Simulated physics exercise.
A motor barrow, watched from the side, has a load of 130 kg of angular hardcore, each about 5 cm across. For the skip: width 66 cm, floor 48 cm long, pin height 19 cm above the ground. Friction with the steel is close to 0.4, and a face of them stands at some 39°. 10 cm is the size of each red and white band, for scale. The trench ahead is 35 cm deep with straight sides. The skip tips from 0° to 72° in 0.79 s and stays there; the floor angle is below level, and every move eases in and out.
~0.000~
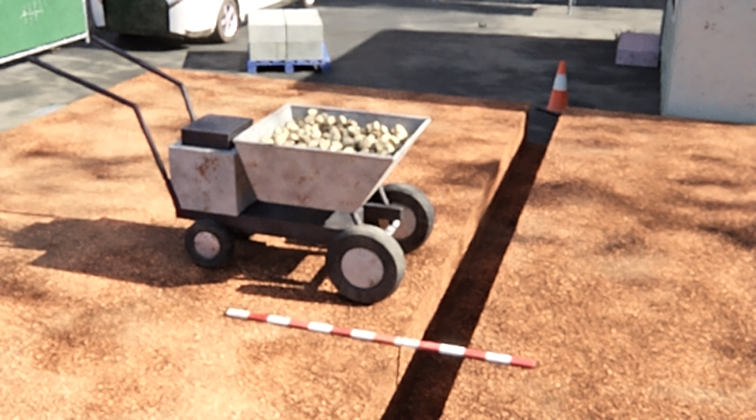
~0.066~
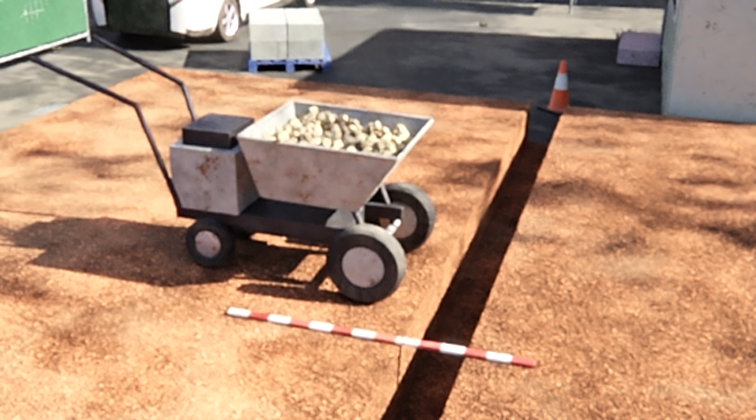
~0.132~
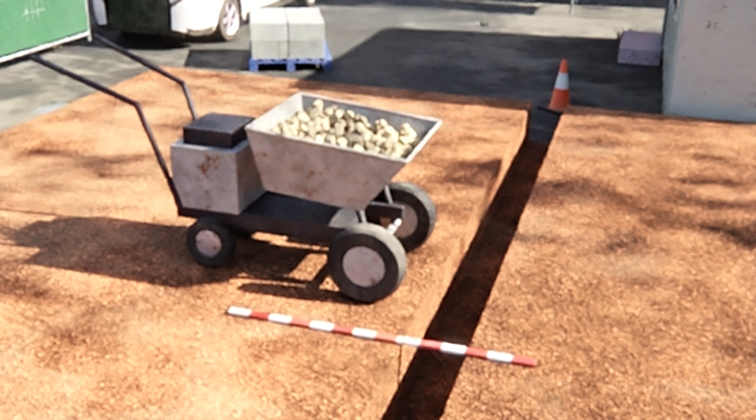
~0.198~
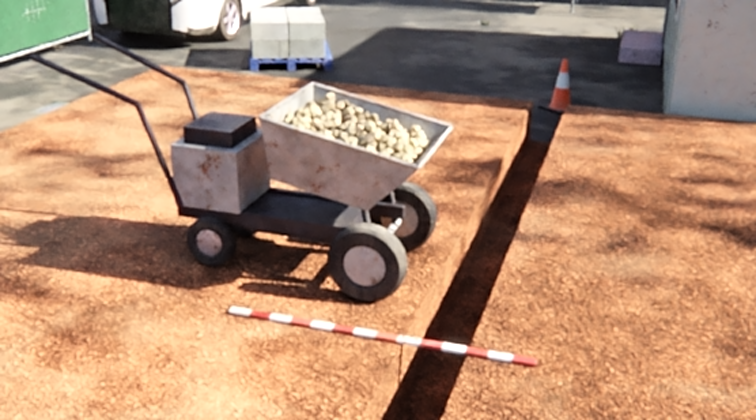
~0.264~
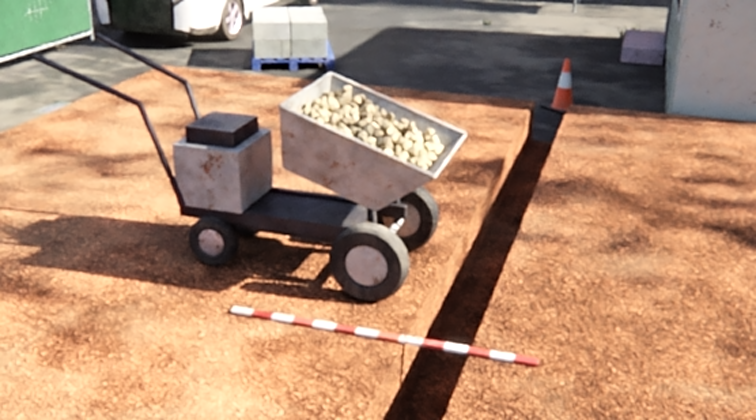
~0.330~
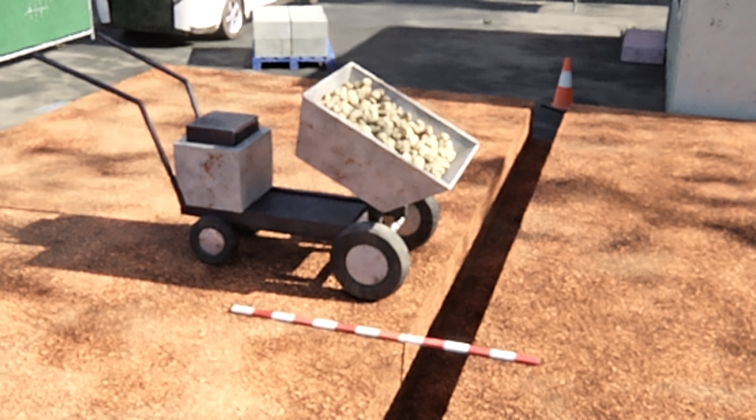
Motor barrow standing beside a narrow trench on reddish ground, its stone-filled skip tilting steadily forward to the right.
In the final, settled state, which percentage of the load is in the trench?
14 per cent is in the trench.
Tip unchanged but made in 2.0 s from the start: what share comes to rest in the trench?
It would be near 20 per cent.
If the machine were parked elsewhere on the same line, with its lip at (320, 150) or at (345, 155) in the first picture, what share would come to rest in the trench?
The first start gives about 70 per cent, the second about 50.
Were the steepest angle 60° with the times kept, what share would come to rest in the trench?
Then about 0 per cent.
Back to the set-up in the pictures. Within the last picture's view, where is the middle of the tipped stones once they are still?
Middle at around (539, 292), I'd say.
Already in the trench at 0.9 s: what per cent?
Something like 0 in a hundred.
After 0.6 s the floor is at 61°; 100 % in the skip; the foremost stones are at (491, 210).
After 0.9 s the floor is at 72°; 75 % in the skip, 25 % past the trench; the foremost stones are at (570, 319).
After 1.2 s the floor is at 72°; 42 % in the skip, 57 % past the trench; the foremost stones are at (703, 309).
After 3.2 s the floor is at 72°; 22 % in the skip, 14 % in the trench, 64 % past the trench; the foremost stones are past the picture's edge.
